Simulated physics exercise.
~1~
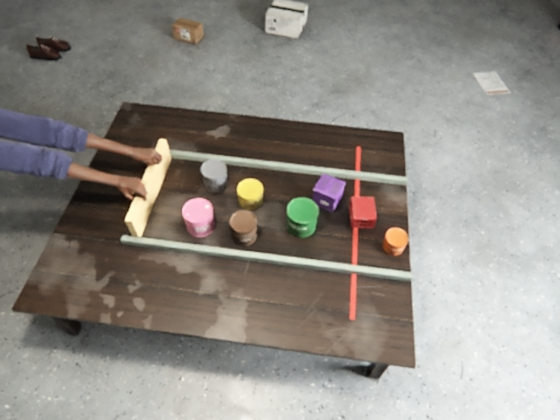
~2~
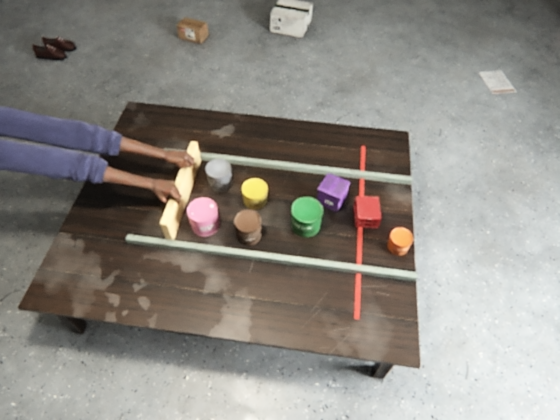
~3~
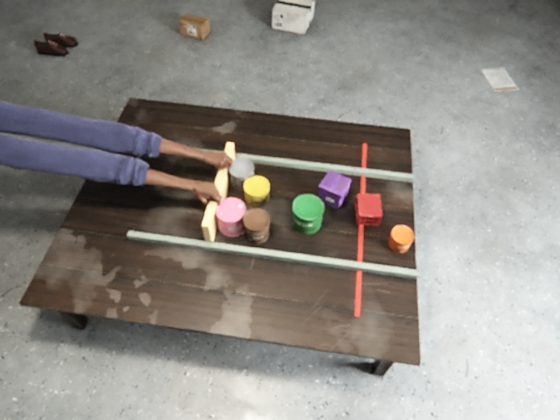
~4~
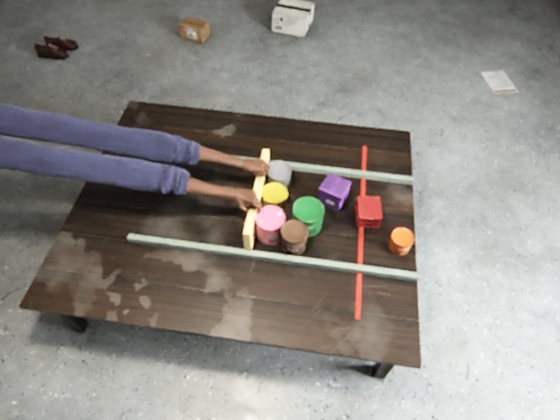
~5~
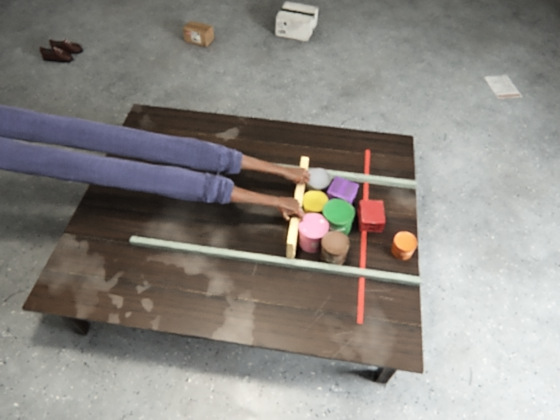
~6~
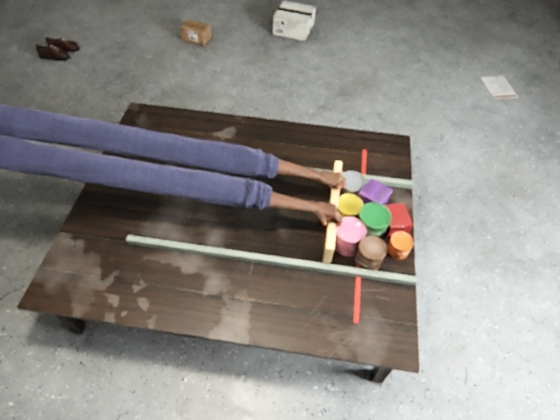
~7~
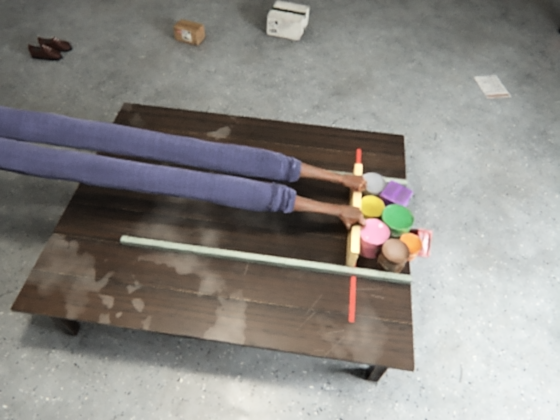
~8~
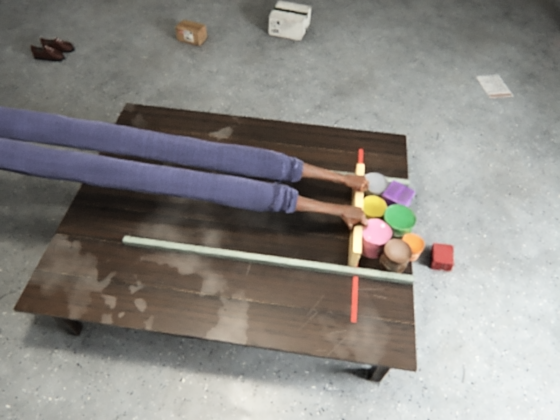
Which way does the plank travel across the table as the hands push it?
The plank moves to the right, gathering the pails ahead of it until it stops at the red tape.
